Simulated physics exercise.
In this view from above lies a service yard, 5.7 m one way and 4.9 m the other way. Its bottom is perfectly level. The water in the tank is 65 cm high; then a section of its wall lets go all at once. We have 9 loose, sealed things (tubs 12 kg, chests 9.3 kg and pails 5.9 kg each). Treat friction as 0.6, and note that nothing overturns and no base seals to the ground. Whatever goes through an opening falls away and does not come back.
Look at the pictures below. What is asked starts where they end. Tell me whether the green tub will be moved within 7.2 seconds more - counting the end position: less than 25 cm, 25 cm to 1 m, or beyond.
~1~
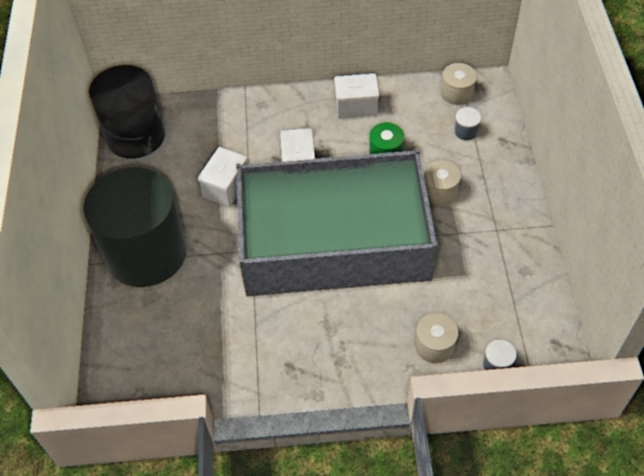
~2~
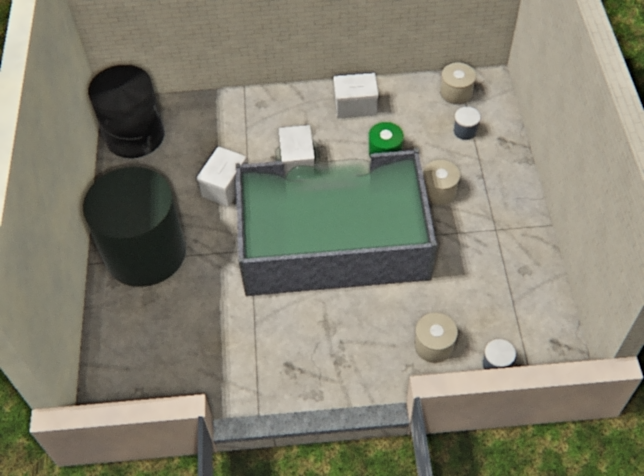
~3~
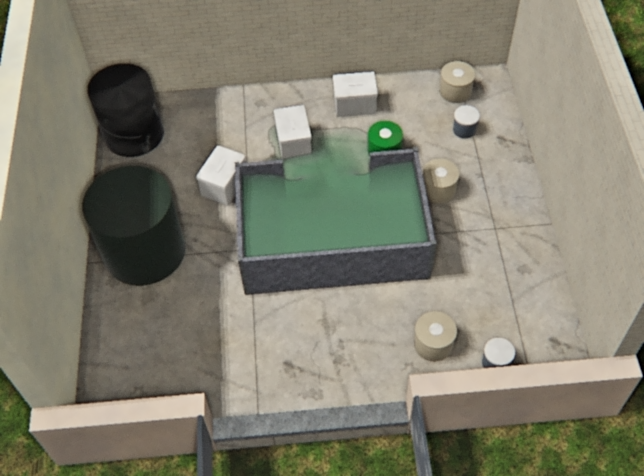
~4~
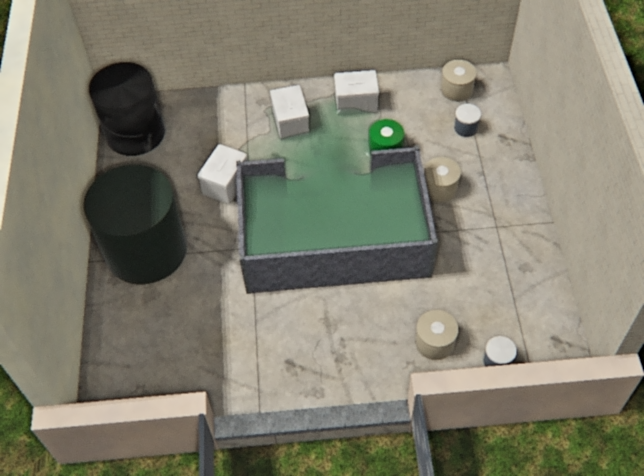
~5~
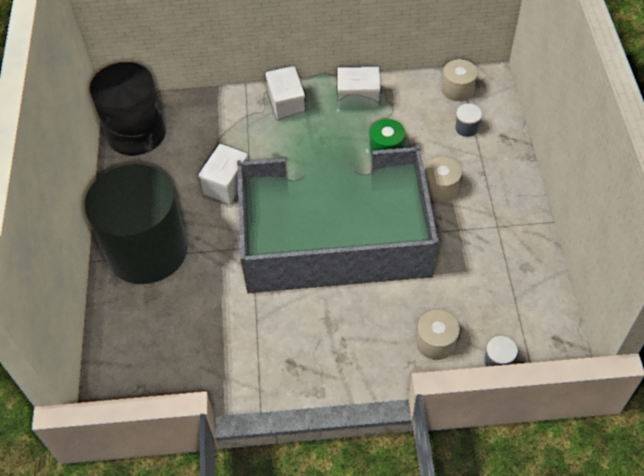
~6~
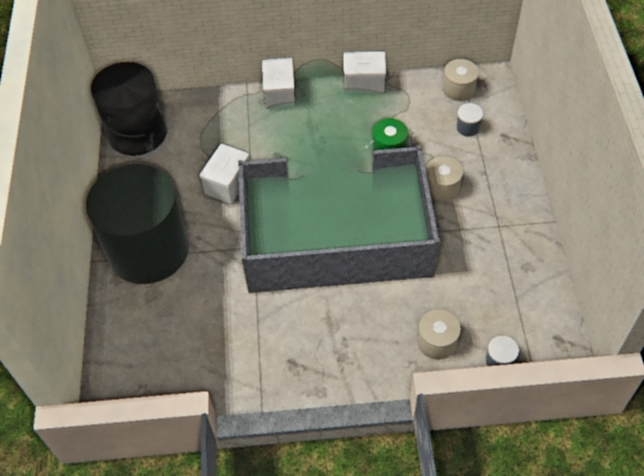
I'd say the green tub makes a modest move.
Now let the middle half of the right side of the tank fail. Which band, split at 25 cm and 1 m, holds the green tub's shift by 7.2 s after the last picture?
If that happened, the green tub does not really move.
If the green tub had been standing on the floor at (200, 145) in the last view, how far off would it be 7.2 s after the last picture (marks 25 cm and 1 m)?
Put there, it wanders off a long way.
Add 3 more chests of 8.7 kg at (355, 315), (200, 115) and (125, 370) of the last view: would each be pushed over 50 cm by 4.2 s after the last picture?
In the order listed: Behind the line; across the line; behind the line.
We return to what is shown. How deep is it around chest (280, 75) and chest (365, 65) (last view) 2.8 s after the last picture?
Some 24 cm at the first, some 8 cm at the second.
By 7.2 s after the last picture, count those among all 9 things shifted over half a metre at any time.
Total: 5.
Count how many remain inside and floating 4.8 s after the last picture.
Count: 4.
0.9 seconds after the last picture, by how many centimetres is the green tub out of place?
Around 50 cm from the start by that time.
Then, 0.9 s after the last picture the green tub is near (423, 127), 0.5 m from its start, aground; 0 of 9 are out; 2 afloat.
Then, 2.8 s after the last picture the green tub is near (423, 127), 0.5 m from its start, aground; 0 of 9 are out; 2 afloat.
Then, 4.8 s after the last picture the green tub is near (423, 126), 0.4 m from its start, aground; 0 of 9 are out; 4 afloat.
Then, 7.2 s after the last picture the green tub is near (422, 127), 0.4 m from its start, aground; 0 of 9 are out; 3 afloat.
